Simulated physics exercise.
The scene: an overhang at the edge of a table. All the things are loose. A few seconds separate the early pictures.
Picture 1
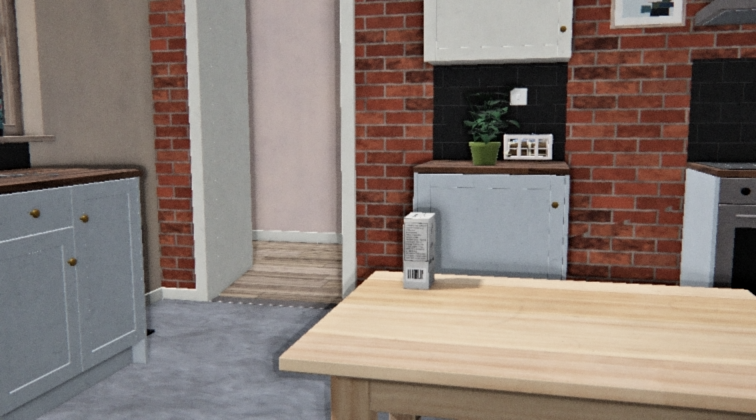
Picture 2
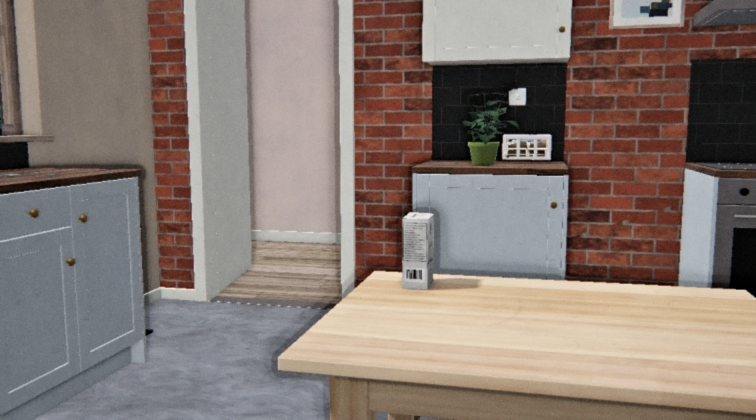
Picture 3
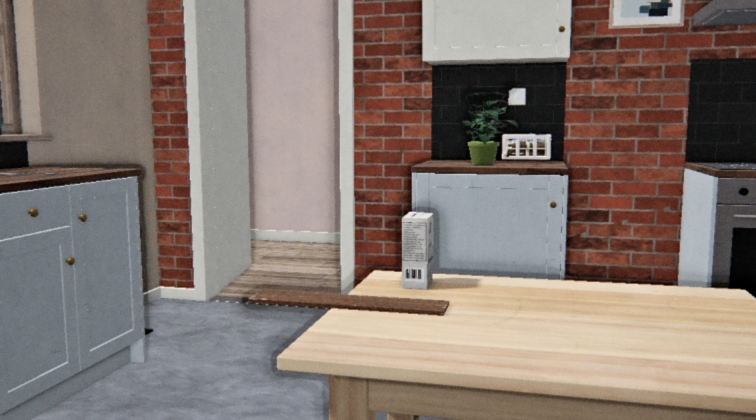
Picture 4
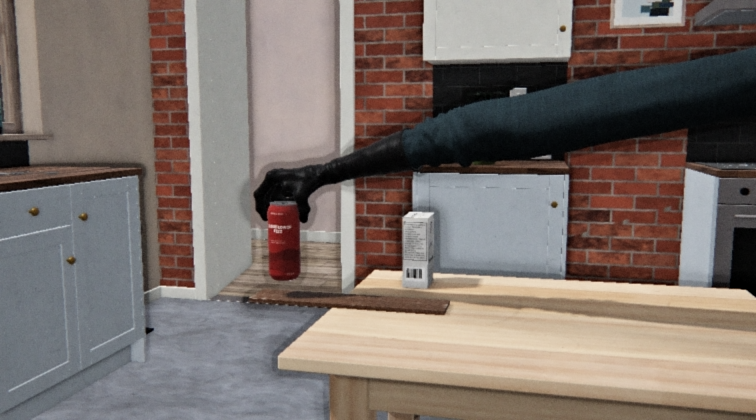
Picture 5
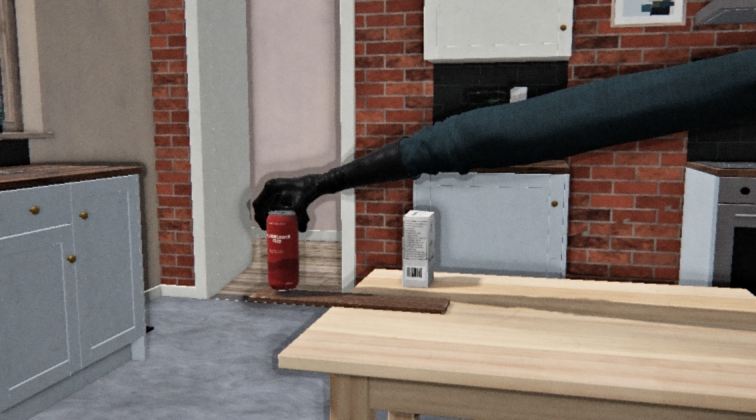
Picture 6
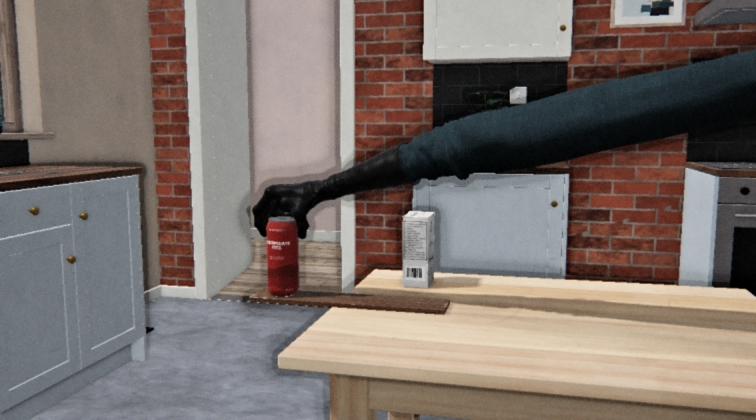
At first, a white carton stands alone near the edge of a light wooden table in a kitchen. A dark wooden board then appears, jutting out past the table's left edge. A dark-gloved hand reaches in from the right with a red can and lowers it slightly onto the board's outer end, still gripping it.
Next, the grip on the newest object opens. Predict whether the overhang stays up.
Drops away.
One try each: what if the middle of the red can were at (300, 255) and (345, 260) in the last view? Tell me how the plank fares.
On the first try it falls, and on the second it remains balanced.
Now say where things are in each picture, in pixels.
The last thing is not in view yet; white carton (420, 250), in the first picture.
The last thing is not in view yet; white carton (418, 250), in the second picture.
The last thing is not in view yet; white carton (418, 250), in the third picture.
Coming down; red can (285, 241); white carton (419, 250), in the fourth picture.
Coming down; red can (283, 250); white carton (419, 249), in the fifth picture.
In place under the hand; red can (283, 256); white carton (419, 249), in the sixth picture.
Then, 0.40 s on from there, red can now down on the floor or falling; brown plank turned 54° from how it was put.
Then, 0.60 s on from there, brown plank now down on the floor or falling.
Then, 0.70 s on from there, things are still on the move.
Then, 0.90 s on from there, as before.
In the end, down on the floor or falling, red can and brown plank; white carton unmoved. The plank tips off the edge.
